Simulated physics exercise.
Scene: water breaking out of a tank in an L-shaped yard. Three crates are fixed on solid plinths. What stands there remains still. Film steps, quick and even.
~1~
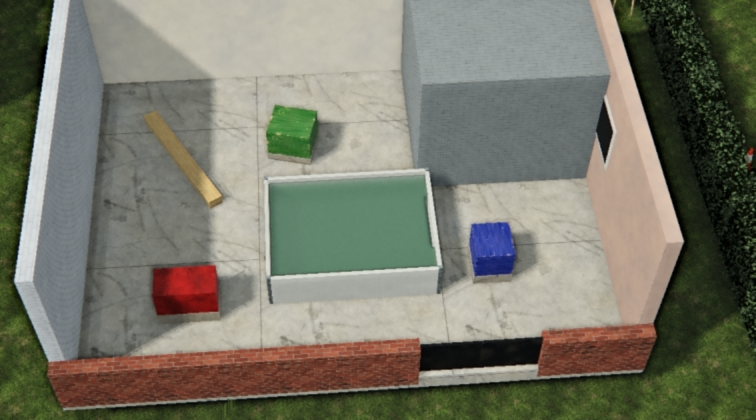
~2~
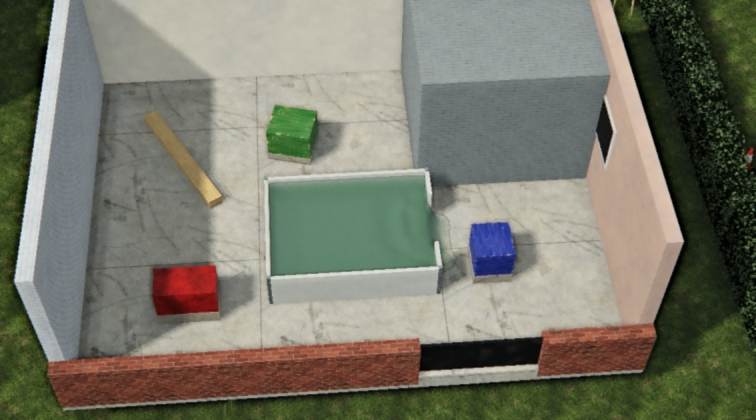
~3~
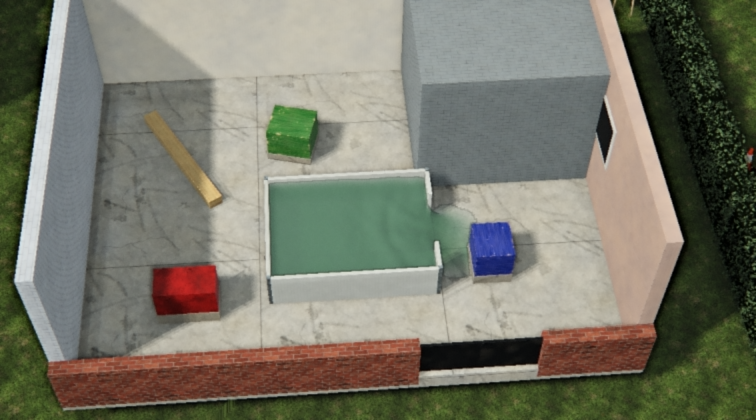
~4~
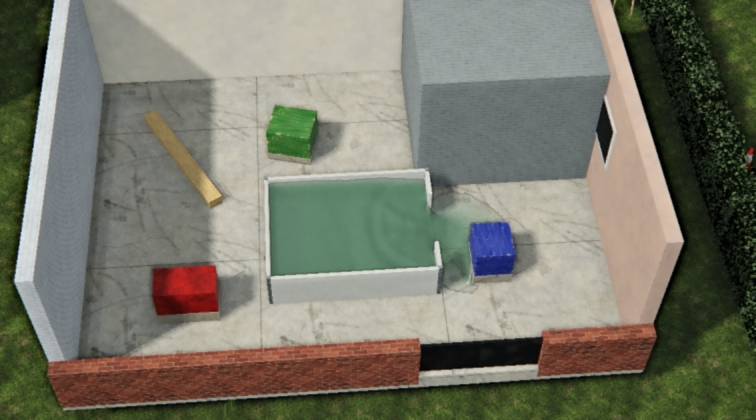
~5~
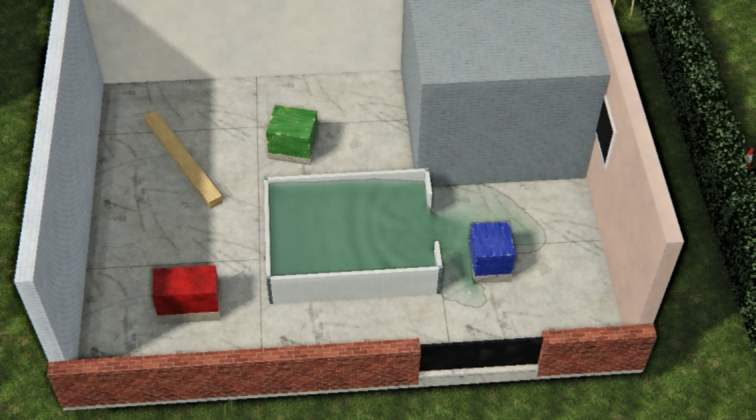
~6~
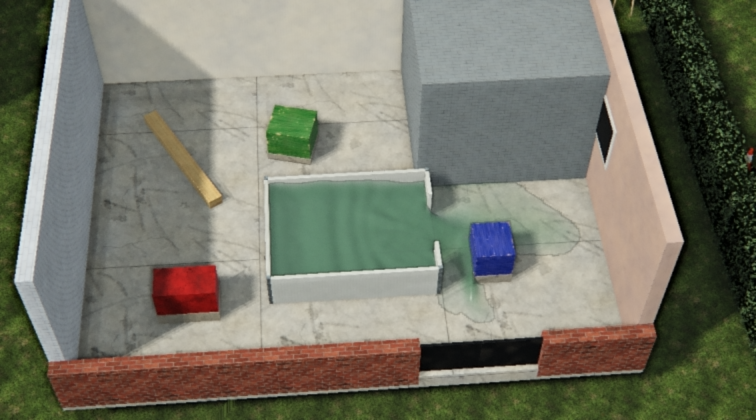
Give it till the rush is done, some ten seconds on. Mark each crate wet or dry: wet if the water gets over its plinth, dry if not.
Red crate dry, blue crate wet, green crate dry.
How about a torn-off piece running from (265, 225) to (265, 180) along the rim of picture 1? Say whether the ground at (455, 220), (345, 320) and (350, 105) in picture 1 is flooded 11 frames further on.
The first comes out untouched, the second untouched, the third untouched.
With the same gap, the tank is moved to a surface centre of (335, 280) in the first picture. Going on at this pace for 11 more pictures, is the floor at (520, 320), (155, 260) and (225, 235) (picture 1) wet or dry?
Results in order - swamped, left untouched, left untouched.
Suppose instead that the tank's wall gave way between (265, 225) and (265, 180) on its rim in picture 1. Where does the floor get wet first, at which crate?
Answer: The red one.
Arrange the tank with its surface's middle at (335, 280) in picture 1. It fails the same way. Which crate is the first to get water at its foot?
Answer: The blue crate.
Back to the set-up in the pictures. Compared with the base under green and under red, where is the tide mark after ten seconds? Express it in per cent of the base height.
About 30 % and 70 %.
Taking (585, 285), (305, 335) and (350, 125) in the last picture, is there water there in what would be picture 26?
Taking the three spots one by one, I'd call them drenched, drenched and clear.
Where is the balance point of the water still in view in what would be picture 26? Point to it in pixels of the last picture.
At about (433, 258).
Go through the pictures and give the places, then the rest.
In the first frame, still water in the tank at (351, 225).
In the second frame, the front is at (439, 216), out from the gap at (430, 234).
In the third frame, the front is at (466, 215), out from the gap at (430, 235).
In the fourth frame, the front is at a hidden place, out from the gap at (430, 236).
In the fifth frame, the front is at (538, 230), out from the gap at (430, 236).
In the sixth frame, the front is at (573, 231), out from the gap at (430, 235).
A moment on, water covers 15 % of the floor; the red crate not reached, the blue crate water round its plinth, the green crate not reached.
Next, water covers 25 % of the floor; the red crate not reached, the blue crate water round its plinth, the green crate not reached.
Then, water covers 35 % of the floor; the red crate not reached, the blue crate water round its plinth, the green crate not reached.
Later, water covers 45 % of the floor; the red crate water round its plinth, the blue crate water round its plinth, the green crate water round its plinth.
In the end, water covers 75 % of the floor; the red crate stayed above the water, the blue crate was topped, the green crate stayed above the water.
